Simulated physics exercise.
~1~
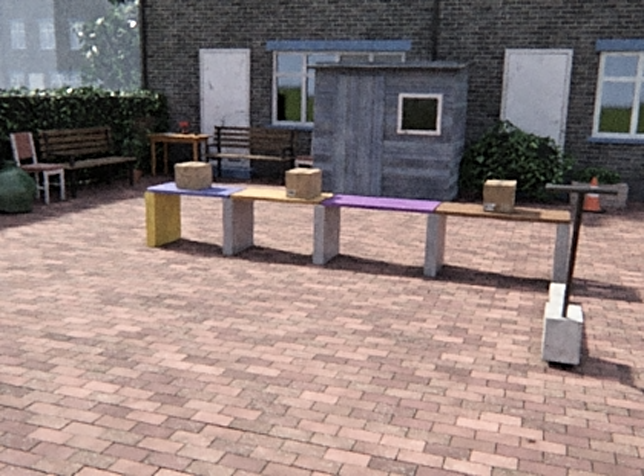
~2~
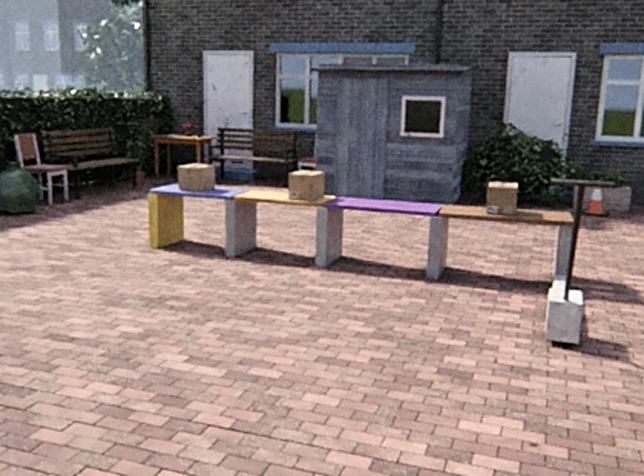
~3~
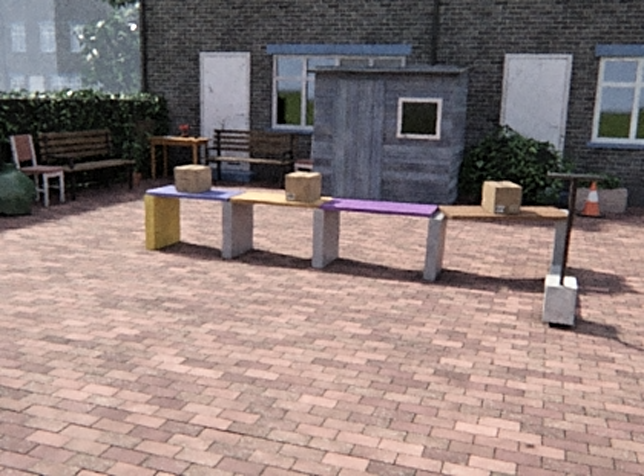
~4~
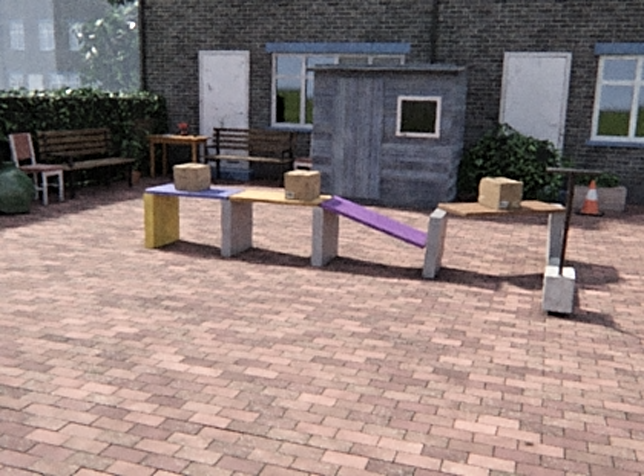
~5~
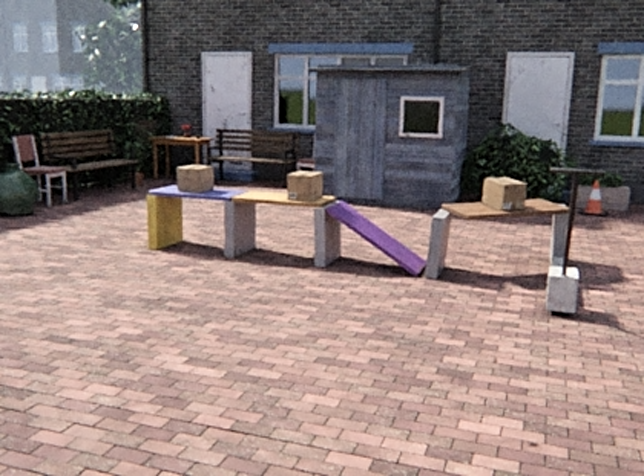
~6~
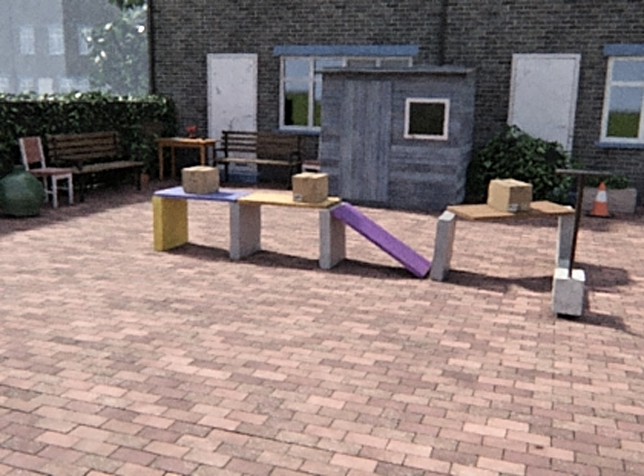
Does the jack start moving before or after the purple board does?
The jack starts moving before the purple board, which is still level while the jack is already sliding away from the viewer.
